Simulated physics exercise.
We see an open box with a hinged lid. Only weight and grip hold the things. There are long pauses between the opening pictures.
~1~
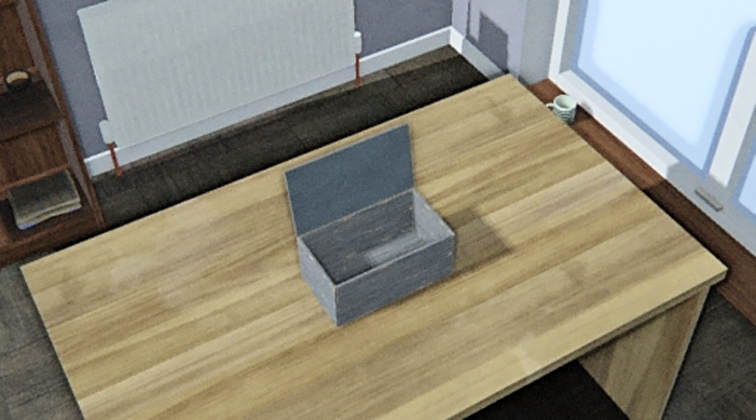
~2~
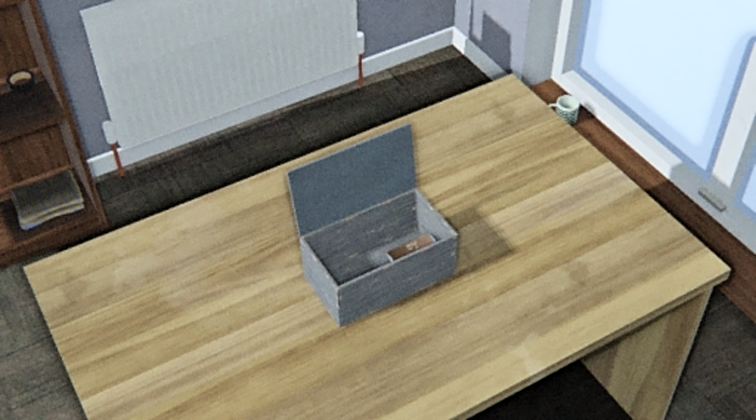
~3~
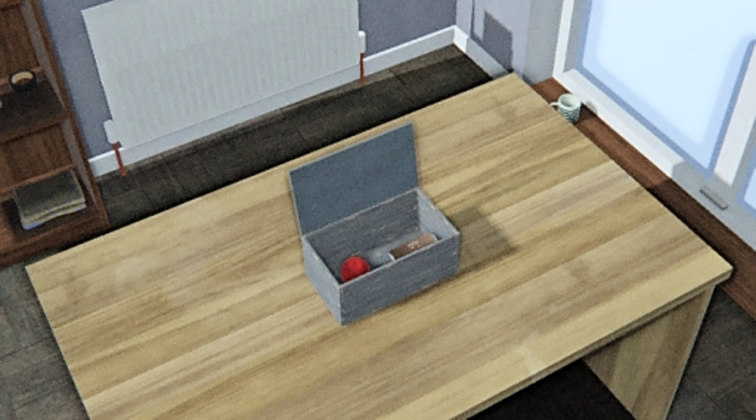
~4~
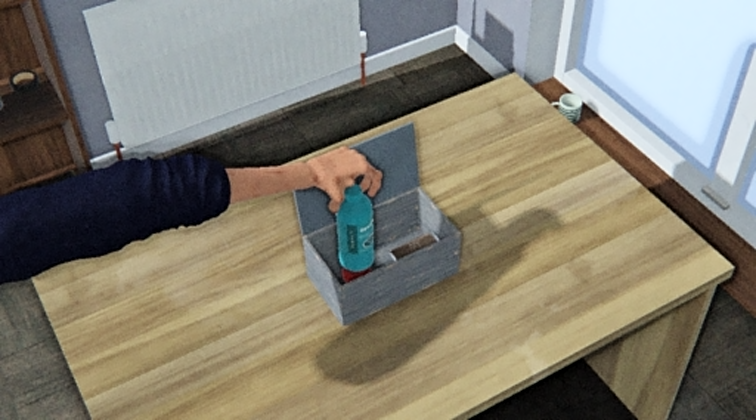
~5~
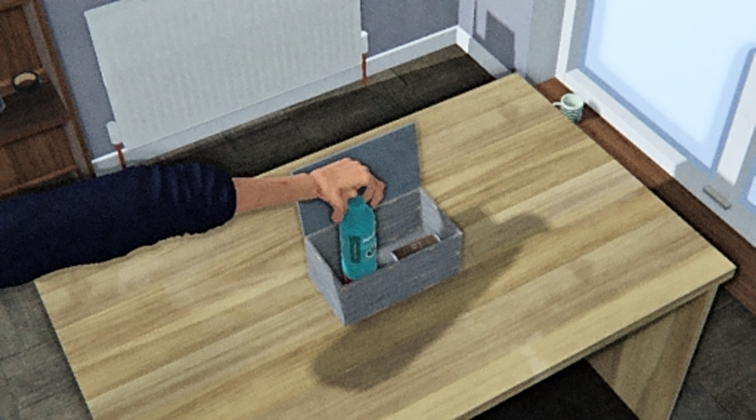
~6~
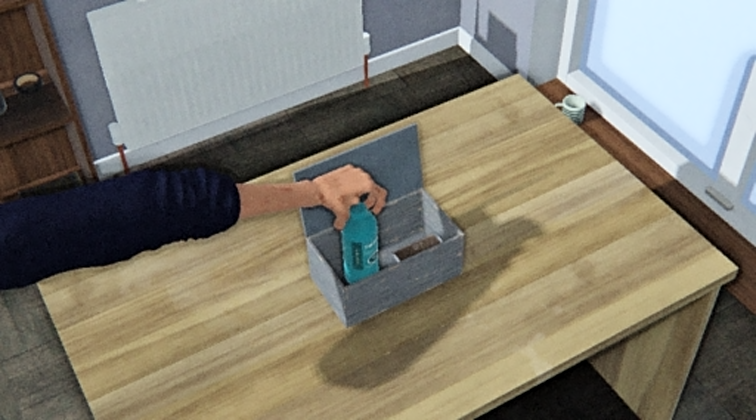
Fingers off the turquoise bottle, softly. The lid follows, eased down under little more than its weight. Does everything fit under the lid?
As it turns out, it stays ajar.
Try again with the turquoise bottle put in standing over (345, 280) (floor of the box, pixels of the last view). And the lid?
Then it stays ajar.
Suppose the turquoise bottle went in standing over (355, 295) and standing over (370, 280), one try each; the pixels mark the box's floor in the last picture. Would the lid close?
First, it is held up; second, it sits on the rim.
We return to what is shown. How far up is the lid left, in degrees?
Some 25° above the rim.
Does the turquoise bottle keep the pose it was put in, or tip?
The turquoise bottle tips.
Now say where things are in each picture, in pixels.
In the first picture, the last thing is not in view yet.
In the second picture, the last thing is not in view yet.
In the third picture, the last thing is not in view yet.
In the fourth picture, still above its spot; turquoise bottle (355, 226).
In the fifth picture, still above its spot; turquoise bottle (358, 236).
In the sixth picture, in place under the hand; turquoise bottle (360, 242).
Then, 0.60 s later than the last frame, turquoise bottle tilted by 43° near (354, 265); red apple moved about its own width.
Then, 1.60 s later than the last frame, lid 57° above the rim; turquoise bottle tilted by 44° near (355, 265); red apple moved about its own width.
Then, 2.60 s later than the last frame, lid 27° above the rim; turquoise bottle tilted by 46° near (356, 264); red apple moved about its own width.
Then, 4.50 s later than the last frame, lid 27° above the rim; turquoise bottle tilted by 48° near (357, 264); red apple moved about its own width.
When it is over, lid 27° above the rim; lying over in the box, turquoise bottle; moved from the start, red apple; brown tin as before. End places, in pixels of the last picture, turquoise bottle near (358, 264).
